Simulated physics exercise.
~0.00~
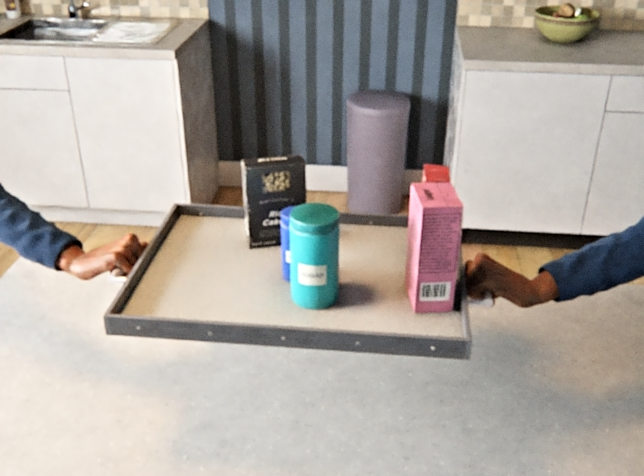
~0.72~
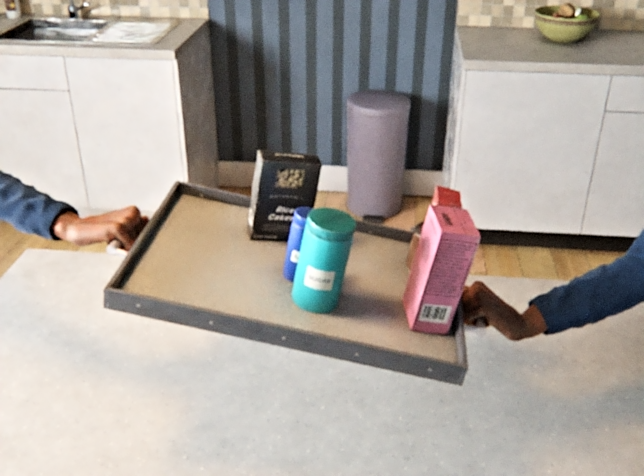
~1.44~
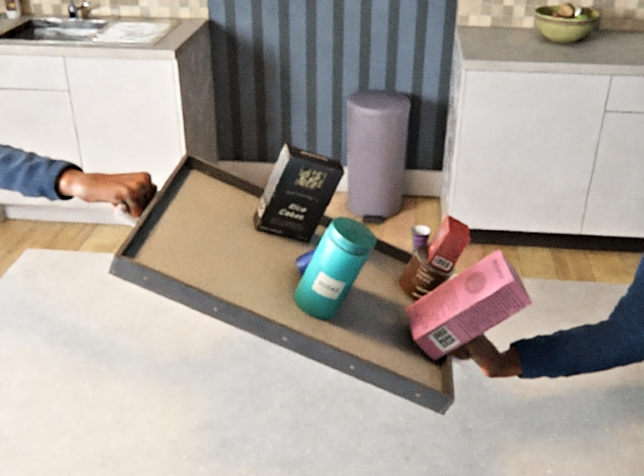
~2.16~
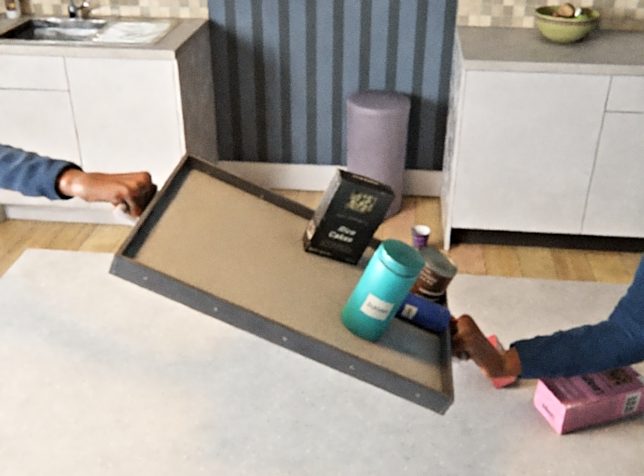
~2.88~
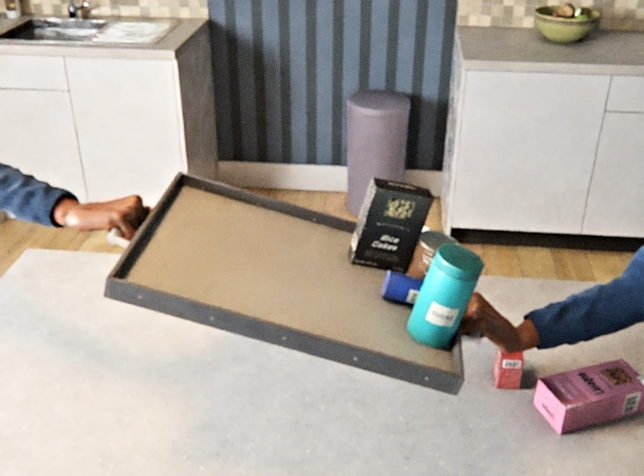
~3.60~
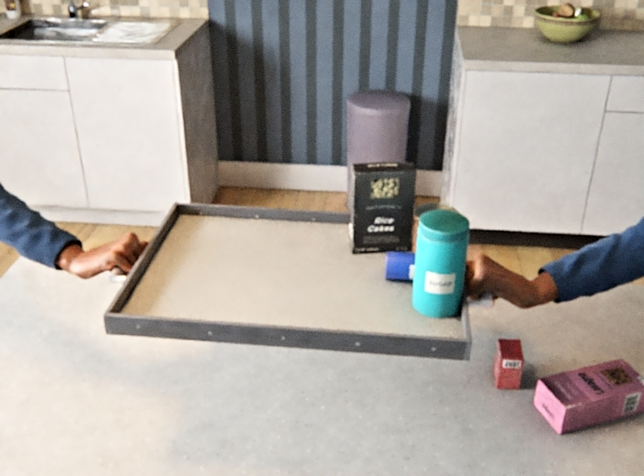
Two hands tip a tray rightward, two cartons fall off, and they level it again.
